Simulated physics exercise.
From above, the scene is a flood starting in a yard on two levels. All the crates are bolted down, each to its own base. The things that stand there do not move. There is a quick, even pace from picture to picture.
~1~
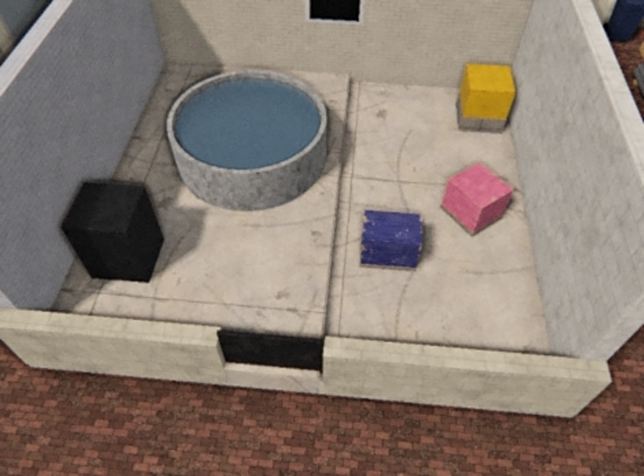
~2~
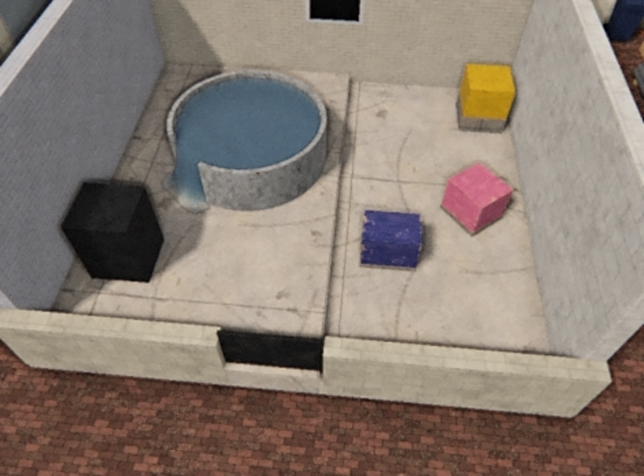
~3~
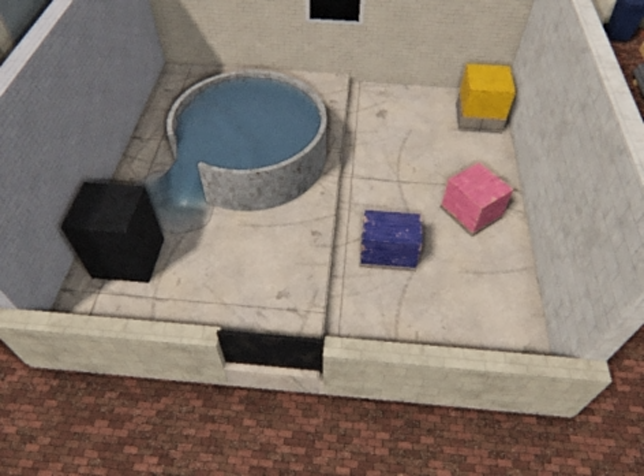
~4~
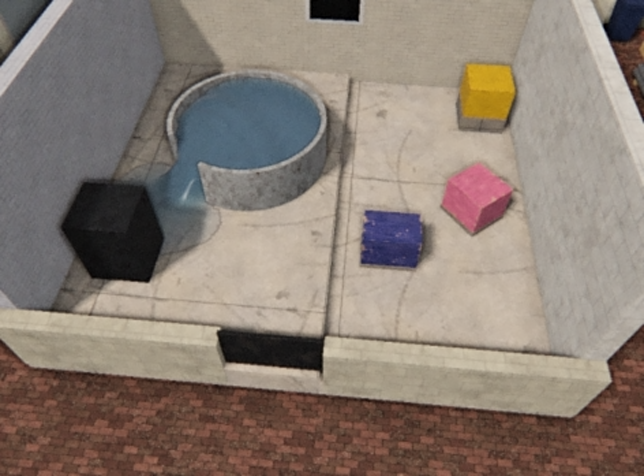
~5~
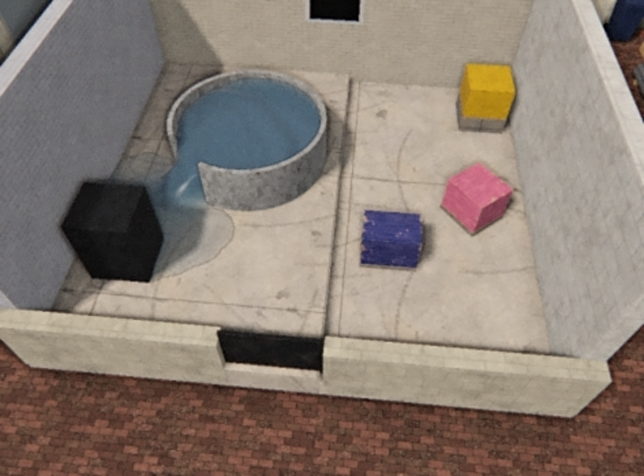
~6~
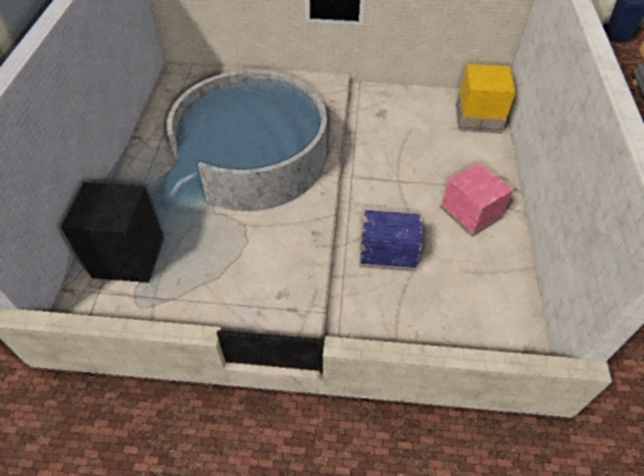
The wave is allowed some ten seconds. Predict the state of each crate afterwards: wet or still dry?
At the end, the blue crate is hit by the water, the yellow crate is spared, the pink crate is hit by the water.
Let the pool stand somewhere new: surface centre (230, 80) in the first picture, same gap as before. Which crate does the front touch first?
The blue one.
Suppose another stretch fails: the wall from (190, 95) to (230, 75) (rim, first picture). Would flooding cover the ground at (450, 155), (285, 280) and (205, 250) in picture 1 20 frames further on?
First spot drenched, second unwetted, third drenched.
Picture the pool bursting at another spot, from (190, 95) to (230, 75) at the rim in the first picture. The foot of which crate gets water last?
That would be the one in blue, reached last.
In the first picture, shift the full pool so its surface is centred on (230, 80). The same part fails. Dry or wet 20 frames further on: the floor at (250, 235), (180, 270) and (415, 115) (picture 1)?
In that order: Flooded, flooded, no water.
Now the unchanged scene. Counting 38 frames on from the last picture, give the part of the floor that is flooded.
That should be about 85 %.
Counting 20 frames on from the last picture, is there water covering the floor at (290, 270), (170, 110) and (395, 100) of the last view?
Going through them in order, I'd say drenched, drenched and clear.
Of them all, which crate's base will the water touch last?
Coming in last, the yellow one.
A moment on, water covers 15 % of the floor; the blue crate not reached, the yellow crate not reached, the pink crate not reached.
Next, water covers 25 % of the floor; the blue crate not reached, the yellow crate not reached, the pink crate not reached.
Then, water covers 50 % of the floor; the blue crate water round its plinth, the yellow crate not reached, the pink crate not reached.
Later, water covers 85 % of the floor; the blue crate water round its plinth, the yellow crate water round its plinth, the pink crate water round its plinth.
In the end, water covers 95 % of the floor; the blue crate was topped, the yellow crate stayed above the water, the pink crate was topped.
